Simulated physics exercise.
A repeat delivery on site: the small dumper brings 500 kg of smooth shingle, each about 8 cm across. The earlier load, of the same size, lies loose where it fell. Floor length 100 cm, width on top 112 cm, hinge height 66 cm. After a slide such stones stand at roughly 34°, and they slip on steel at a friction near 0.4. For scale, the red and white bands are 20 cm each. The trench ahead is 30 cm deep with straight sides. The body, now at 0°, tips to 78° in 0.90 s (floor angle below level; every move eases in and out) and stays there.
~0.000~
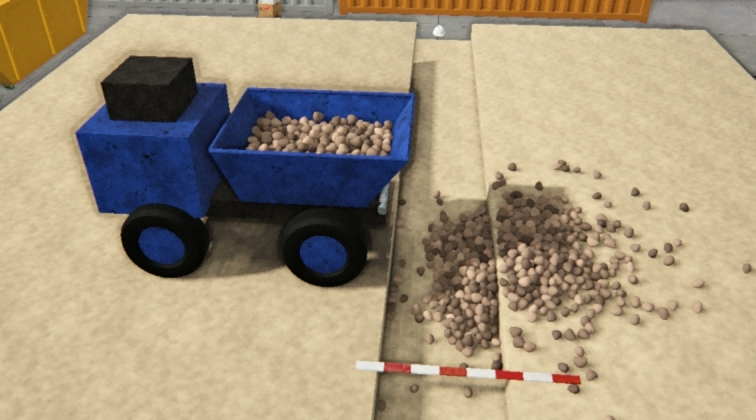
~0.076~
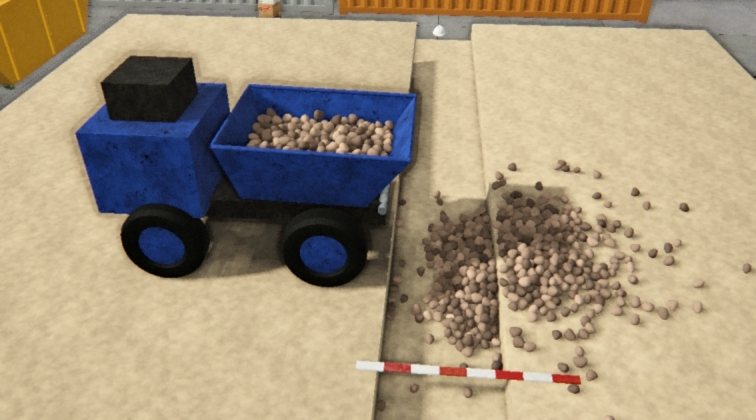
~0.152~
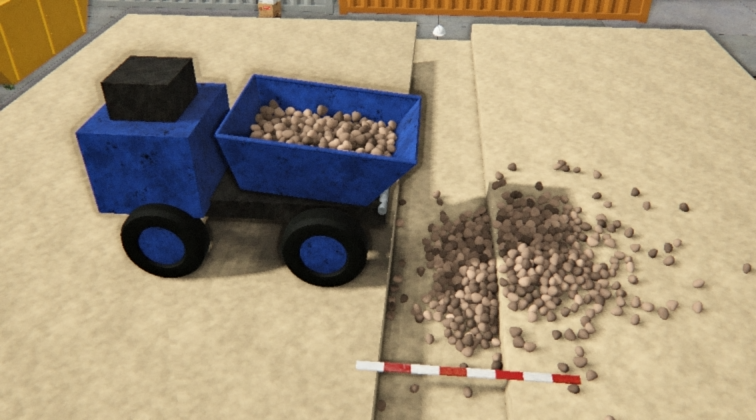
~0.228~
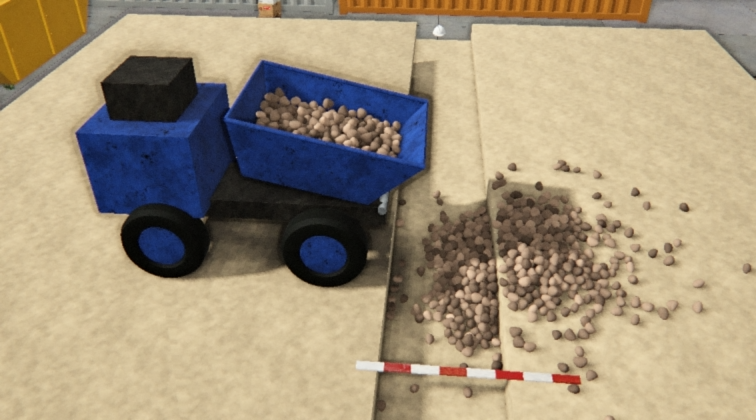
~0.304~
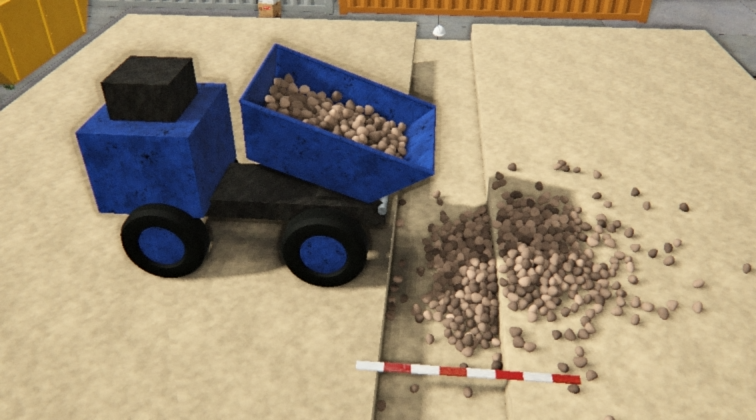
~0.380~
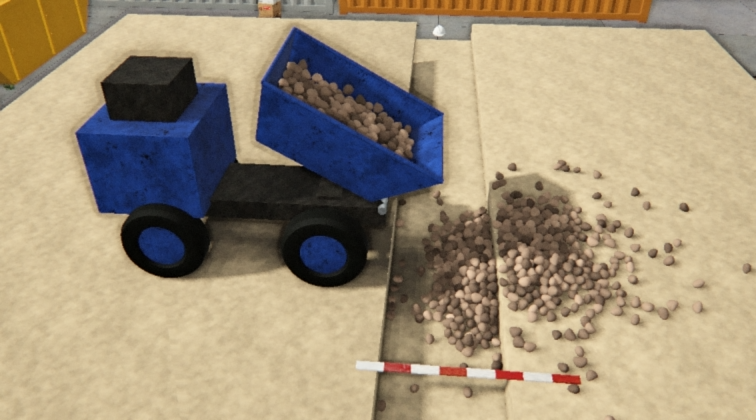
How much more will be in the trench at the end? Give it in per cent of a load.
Some 46 per cent is added.
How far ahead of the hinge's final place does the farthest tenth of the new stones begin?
About 200 cm.
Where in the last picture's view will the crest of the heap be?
Around (542, 237).
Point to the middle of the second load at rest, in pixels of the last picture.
Around (508, 251).
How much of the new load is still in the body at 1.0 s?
It holds some 85 per cent.
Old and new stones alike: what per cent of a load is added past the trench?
Near 55 parts in a hundred.
After 0.7 s the floor is at 66°; in per cent of one load, 100 in the body, 47 in the trench, 53 past the trench; the foremost stones are at (700, 252).
After 1.0 s the floor is at 78°; in per cent of one load, 87 in the body, 60 in the trench, 53 past the trench; the foremost stones are at (700, 252).
After 1.4 s the floor is at 78°; in per cent of one load, 22 in the body, 75 in the trench, 103 past the trench; the foremost stones are at (700, 252).
After 4.1 s the floor is at 78°; in per cent of one load, 0 in the body, 93 in the trench, 107 past the trench; the foremost stones are past the picture's edge. Net gain in the trench, 46.
